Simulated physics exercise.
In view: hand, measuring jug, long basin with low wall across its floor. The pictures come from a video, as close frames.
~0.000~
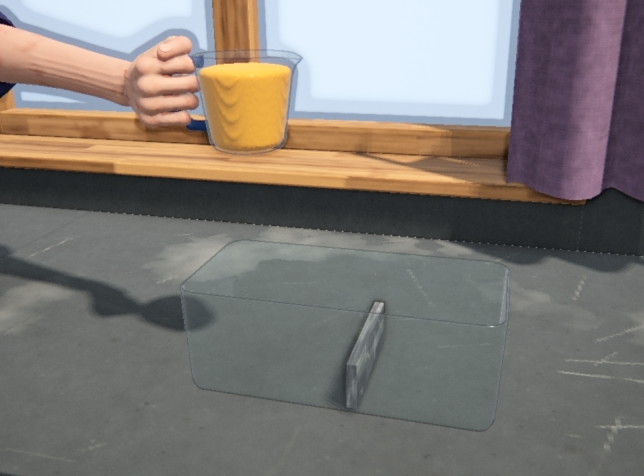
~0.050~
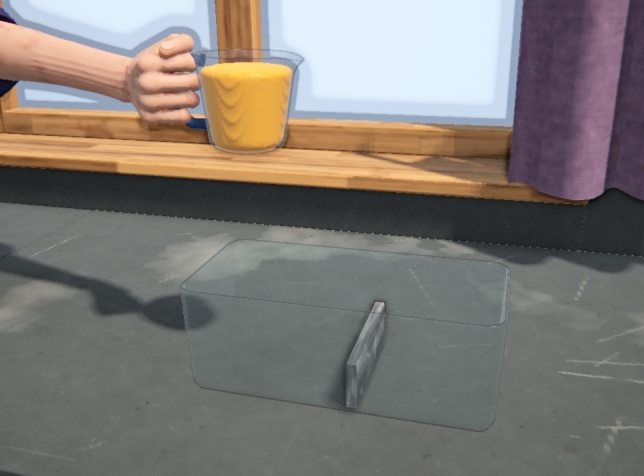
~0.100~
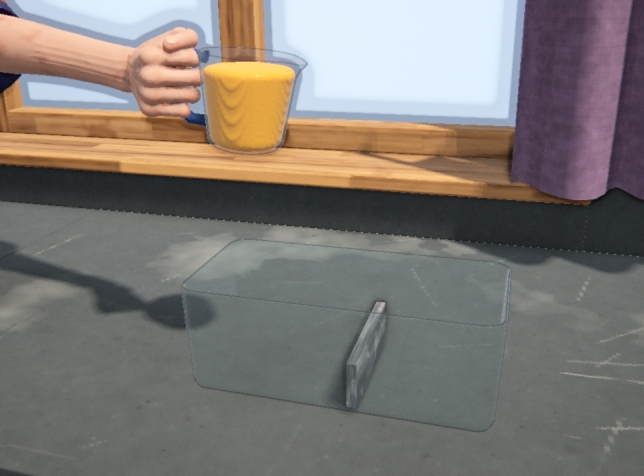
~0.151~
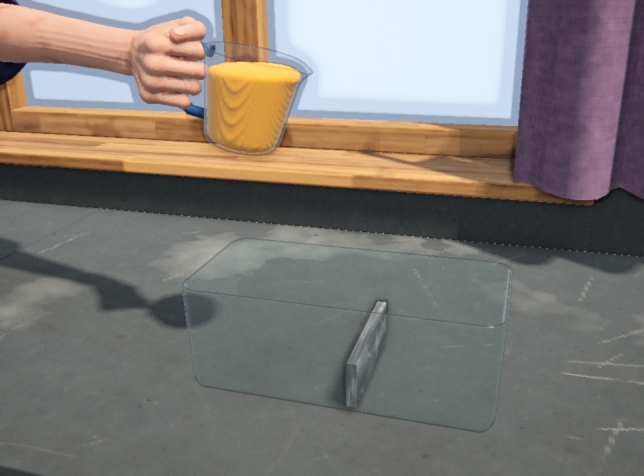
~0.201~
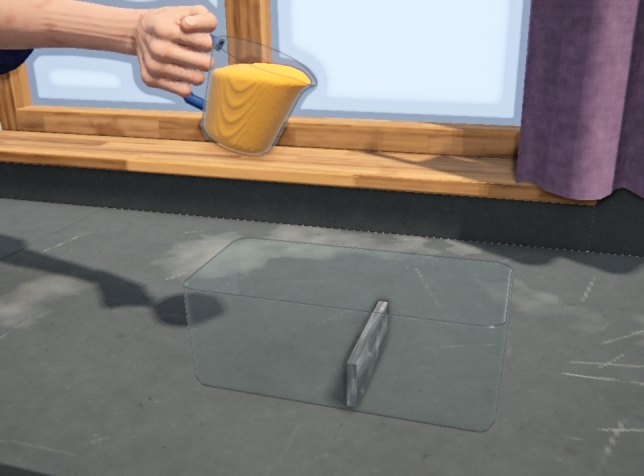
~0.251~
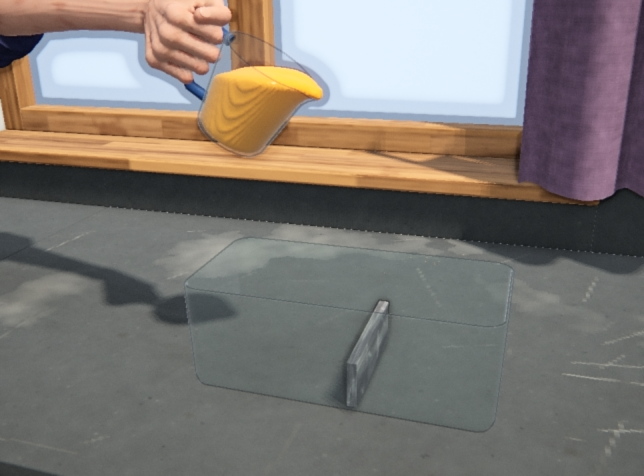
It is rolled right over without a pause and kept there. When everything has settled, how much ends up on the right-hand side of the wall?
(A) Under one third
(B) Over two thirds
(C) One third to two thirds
One third to two thirds (C).
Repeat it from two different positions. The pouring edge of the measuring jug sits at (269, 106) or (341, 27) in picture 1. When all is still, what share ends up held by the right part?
It works out to around 5 % and then around 90 %.
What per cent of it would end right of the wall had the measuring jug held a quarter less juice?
Roughly 20 %.
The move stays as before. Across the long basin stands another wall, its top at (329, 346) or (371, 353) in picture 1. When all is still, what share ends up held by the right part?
First try: Roughly 90 per cent; second try: 45 per cent.
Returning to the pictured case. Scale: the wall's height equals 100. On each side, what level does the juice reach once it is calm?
The left comes to 20 % and the right to 20 %.
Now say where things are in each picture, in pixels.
In the first picture, it leans 0°; its right rim is at (302, 57); the juice meets the walls at (205, 68) and (291, 69); the long basin's rim runs from (207, 264) to (508, 294); the wall's top is at (367, 332).
In the second picture, it leans 1°; its right rim is at (303, 59); the juice meets the walls at (207, 66) and (292, 70).
In the third picture, it leans 6°; its right rim is at (307, 64); the juice meets the walls at (209, 65) and (295, 72).
In the fourth picture, it leans 13°; its right rim is at (312, 72); the juice meets the walls at (214, 66) and (301, 73).
In the fifth picture, it leans 23°; its right rim is at (317, 84); the juice meets the walls at (218, 69) and (311, 77).
In the sixth picture, it leans 34°; its right rim is at (319, 98); the juice meets the walls at (219, 76) and (308, 84); 2 per cent is over the edge.
A moment on, the measuring jug is tipped on its side and 41 per cent is still to pour, 2 is left of the wall and 16 right of it.
Next, the measuring jug is tipped right over and 4 per cent is still to pour, 40 is left of the wall and 41 right of it.
Then the measuring jug is tipped right over and 0 per cent is still to pour, 56 is left of the wall and 42 right of it.
Later the measuring jug is tipped right over and 0 per cent is still to pour, 56 is left of the wall and 42 right of it.
At rest 56 per cent lies left of the wall, 42 right of it and 2 outside.
